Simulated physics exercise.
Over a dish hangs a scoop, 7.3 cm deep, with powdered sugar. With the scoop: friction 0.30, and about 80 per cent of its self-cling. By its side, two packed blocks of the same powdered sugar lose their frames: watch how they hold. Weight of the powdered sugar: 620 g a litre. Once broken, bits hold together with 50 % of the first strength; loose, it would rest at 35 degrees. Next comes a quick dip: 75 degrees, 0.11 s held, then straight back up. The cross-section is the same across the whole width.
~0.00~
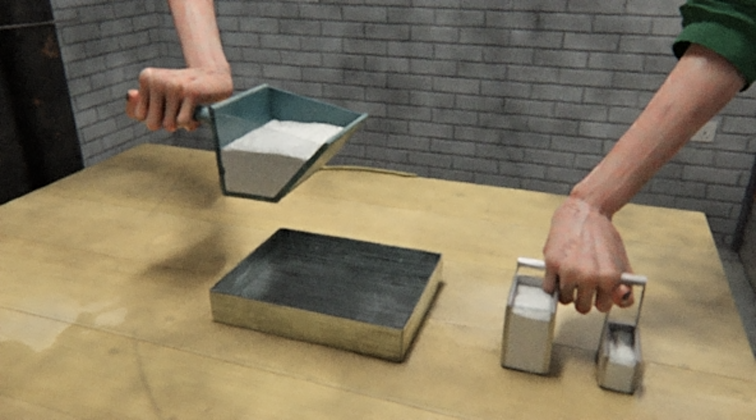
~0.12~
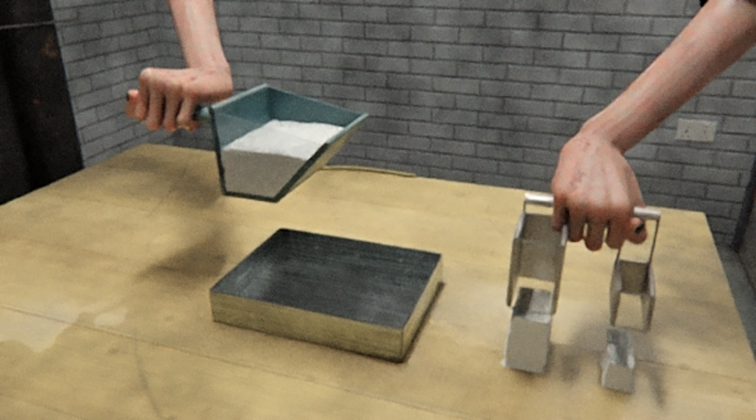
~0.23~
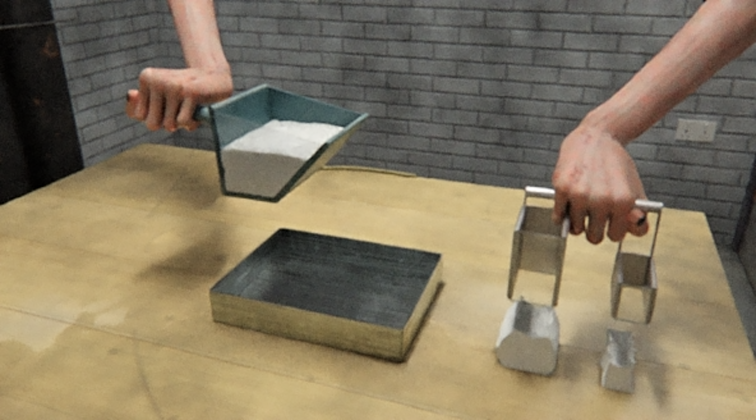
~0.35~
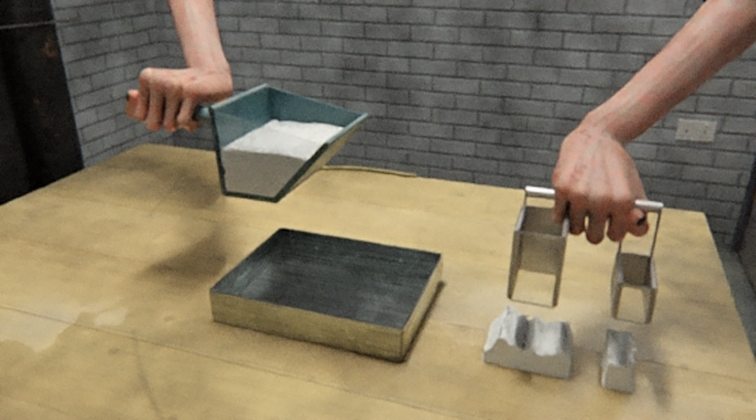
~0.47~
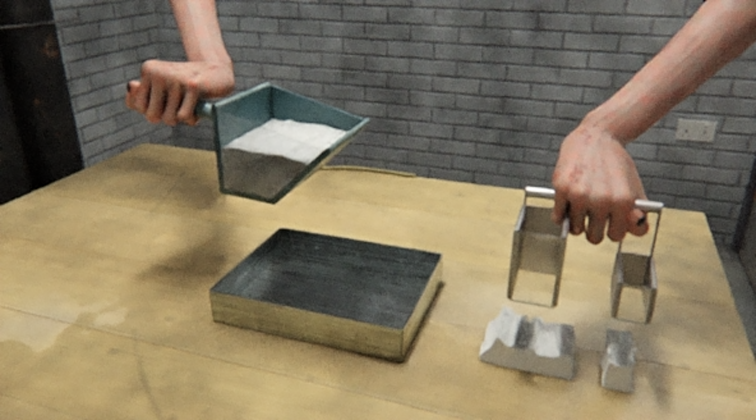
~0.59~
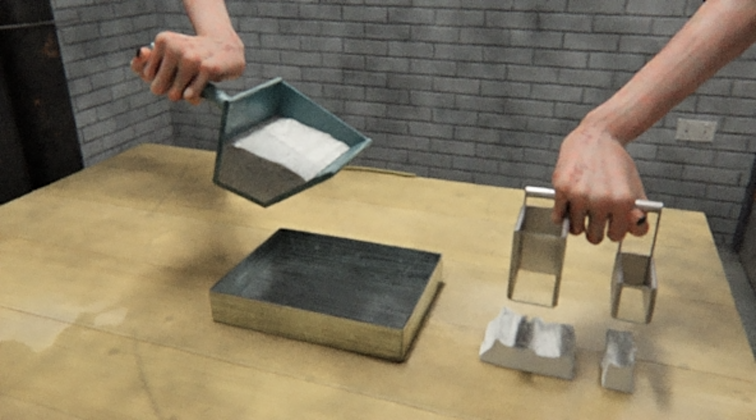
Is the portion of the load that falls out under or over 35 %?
My bet is the portion of the load that falls out ends up greater than 35 per cent.
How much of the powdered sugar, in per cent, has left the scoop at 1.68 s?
50 percent.
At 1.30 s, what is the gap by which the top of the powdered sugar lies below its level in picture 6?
Measured change: Around 1.5 cm.
After 0.91 s, the scoop is at 66 degrees and 0 % has left it.
After 1.30 s, the scoop is at 67 degrees and 26 % has left it.
After 1.68 s, the scoop is at 12 degrees and 51 % has left it.
After 2.06 s, the scoop is at 0 degrees and 51 % has left it.
After 2.17 s, the scoop is at 0 degrees and 51 % has left it.
